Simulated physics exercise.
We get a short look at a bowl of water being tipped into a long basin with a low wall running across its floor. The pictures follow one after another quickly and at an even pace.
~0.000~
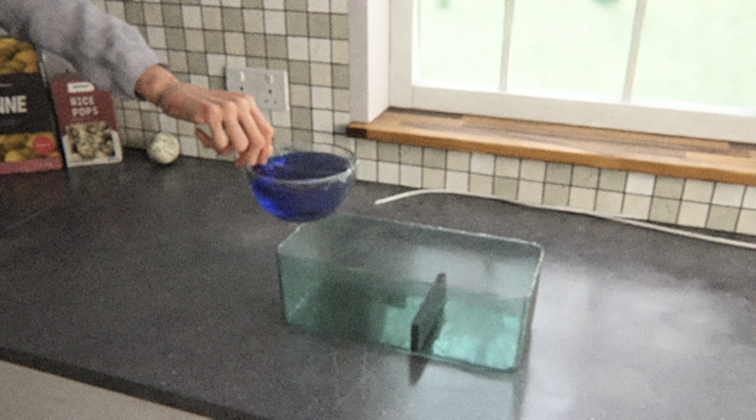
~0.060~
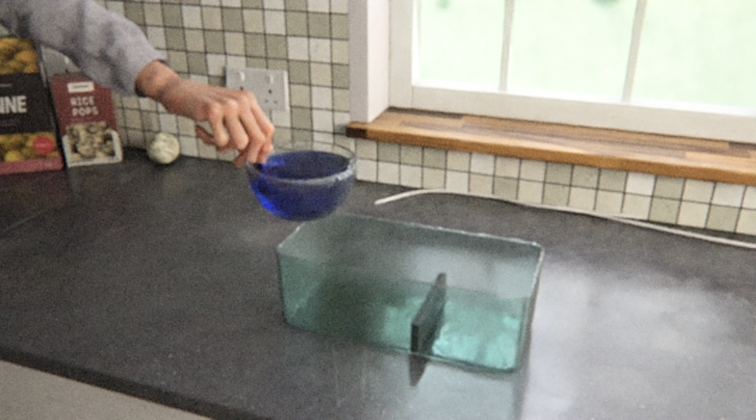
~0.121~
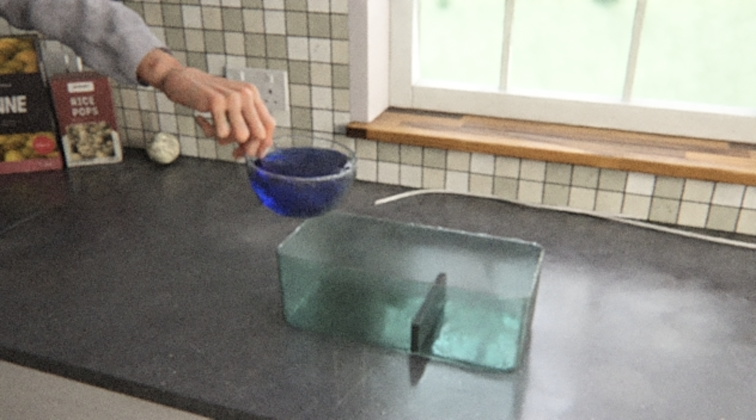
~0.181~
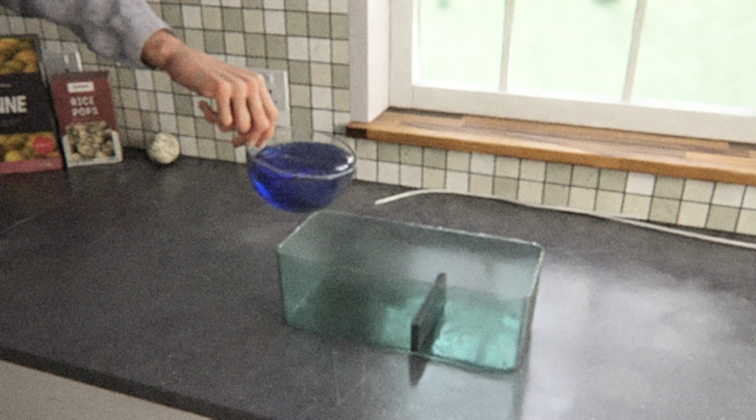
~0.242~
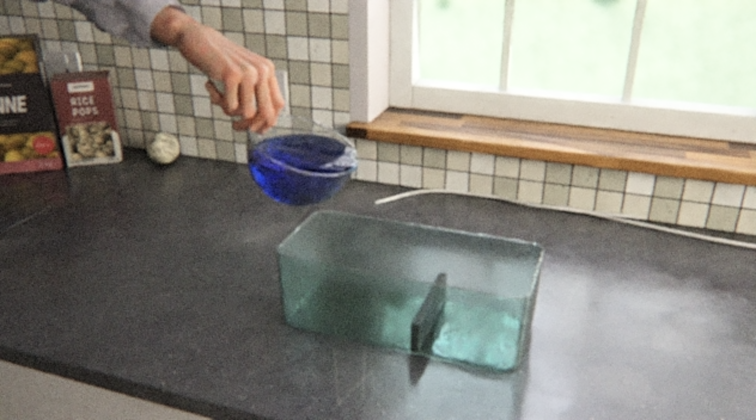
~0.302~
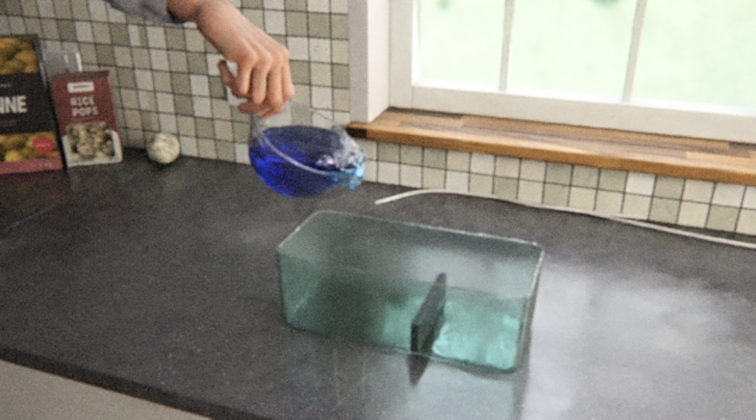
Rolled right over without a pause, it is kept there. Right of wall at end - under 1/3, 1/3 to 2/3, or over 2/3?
Well, the amount right of the wall reaches a third without passing two thirds.
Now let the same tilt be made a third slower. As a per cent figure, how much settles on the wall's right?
It comes to 45 per cent or so.
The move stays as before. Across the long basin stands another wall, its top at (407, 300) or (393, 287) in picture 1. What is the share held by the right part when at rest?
Roughly 80 % and then 90 %.
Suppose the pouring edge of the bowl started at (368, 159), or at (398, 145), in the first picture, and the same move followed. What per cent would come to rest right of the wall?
75 % and 85 %.
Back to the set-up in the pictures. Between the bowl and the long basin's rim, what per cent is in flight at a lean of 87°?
I'd put it at roughly 50 percent of it.
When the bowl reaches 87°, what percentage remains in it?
Around 25 in a hundred has not poured out yet.
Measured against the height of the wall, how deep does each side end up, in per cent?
Left 30 %, right 50 %.
By 0.61 s the tilt is 87° and 25 per cent is still to pour, 21 is left of the wall and 5 right of it.
By 0.84 s the tilt is 105° and 0 per cent is still to pour, 33 is left of the wall and 59 right of it.
By 1.08 s the tilt is 105° and 0 per cent is still to pour, 44 is left of the wall and 54 right of it.
By 1.34 s the tilt is 105° and 0 per cent is still to pour, 45 is left of the wall and 54 right of it.
At rest 44 per cent lies left of the wall, 54 right of it and 2 outside.
